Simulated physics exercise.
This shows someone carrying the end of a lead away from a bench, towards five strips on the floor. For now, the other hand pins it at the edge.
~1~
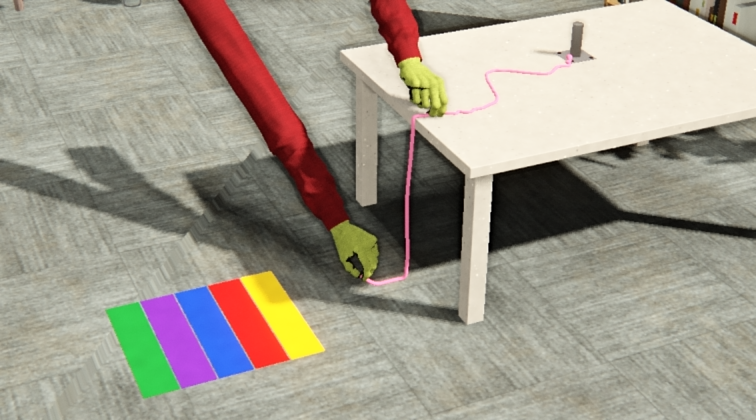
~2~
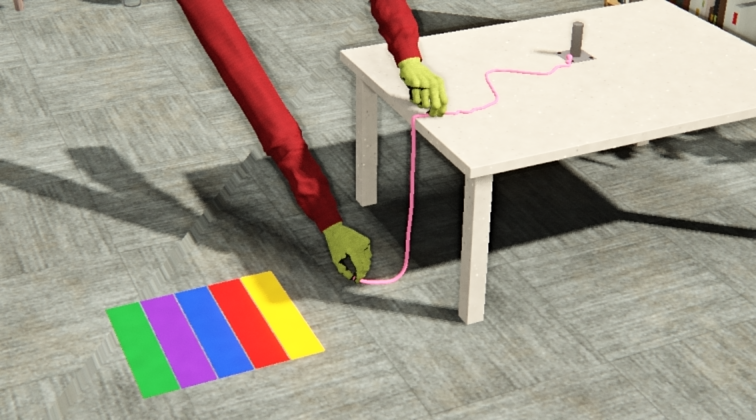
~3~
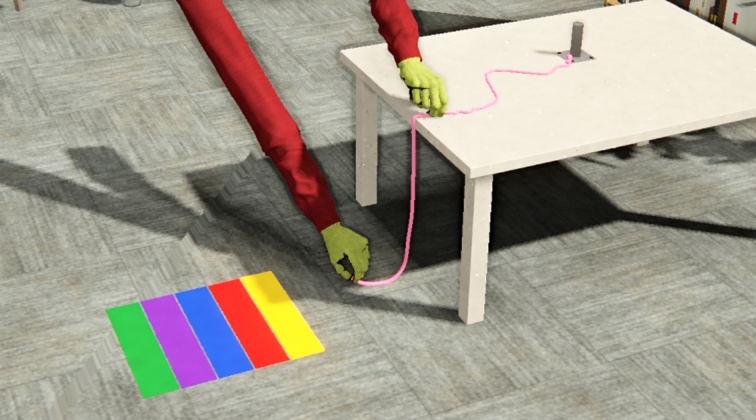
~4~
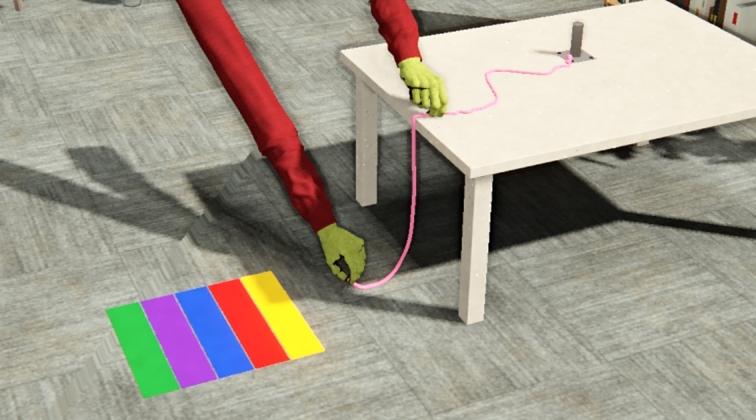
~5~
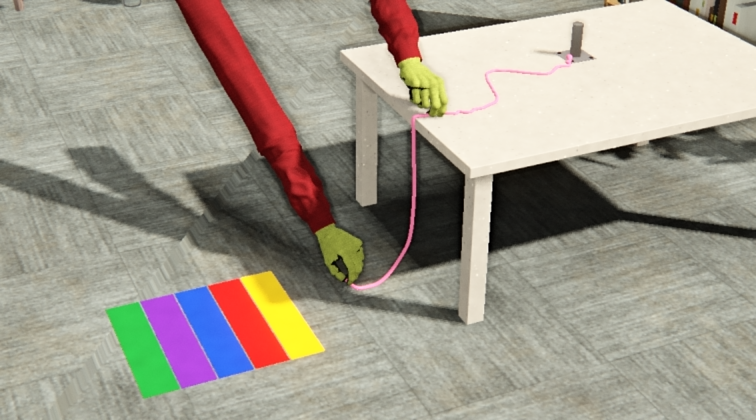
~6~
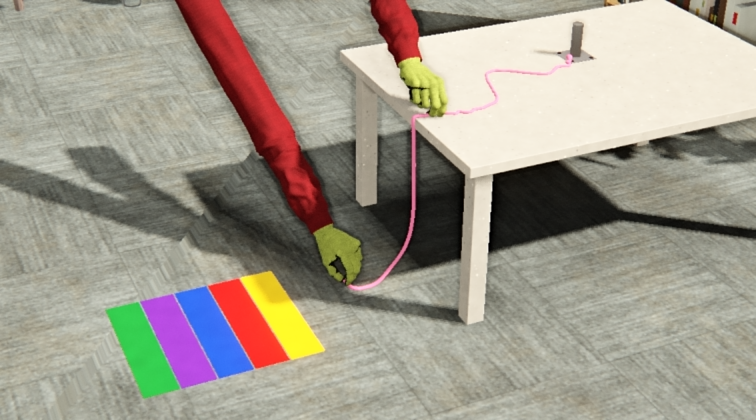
To begin with, a red-sleeved arm with a greenish-yellow hand holds the end of a pink lead low over the floor, while another hand pins it at the bench's edge. The lower hand then draws the end slightly left, towards five coloured strips, and the hanging lead bends into a smoother curve.
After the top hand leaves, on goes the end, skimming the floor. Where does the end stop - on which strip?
On the purple strip.
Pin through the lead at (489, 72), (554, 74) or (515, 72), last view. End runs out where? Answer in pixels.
It comes to rest around (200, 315), (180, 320) and (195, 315) respectively.
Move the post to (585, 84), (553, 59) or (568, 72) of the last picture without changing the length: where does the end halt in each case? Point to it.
Try 1 about (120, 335), try 2 about (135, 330), try 3 about (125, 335).
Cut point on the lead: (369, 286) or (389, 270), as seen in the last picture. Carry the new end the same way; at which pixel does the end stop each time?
Respectively (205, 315) and (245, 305).
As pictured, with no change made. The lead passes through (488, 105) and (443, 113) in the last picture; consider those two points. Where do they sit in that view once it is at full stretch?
First: (416, 108). Second: (370, 142).
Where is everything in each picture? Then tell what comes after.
In the first picture, end (361, 276); yellow (298, 339); red (263, 348); blue (228, 357); purple (191, 367); green (154, 376).
In the second picture, end (354, 278); lead through (558, 67) (494, 71) (495, 103) (425, 116) (412, 187) (407, 256).
In the third picture, end (352, 279).
In the fourth picture, end (349, 280); lead through (558, 67) (494, 71) (495, 103) (425, 116) (414, 187) (404, 255).
In the fifth picture, end (347, 280).
In the sixth picture, end (345, 281); lead through (558, 67) (494, 71) (495, 103) (425, 116) (414, 187) (400, 255).
A little later, end near (226, 309); over blue.
Next, end near (188, 318); over purple.
When it is tight, end near (165, 324); over purple. It gets as far as the purple strip.
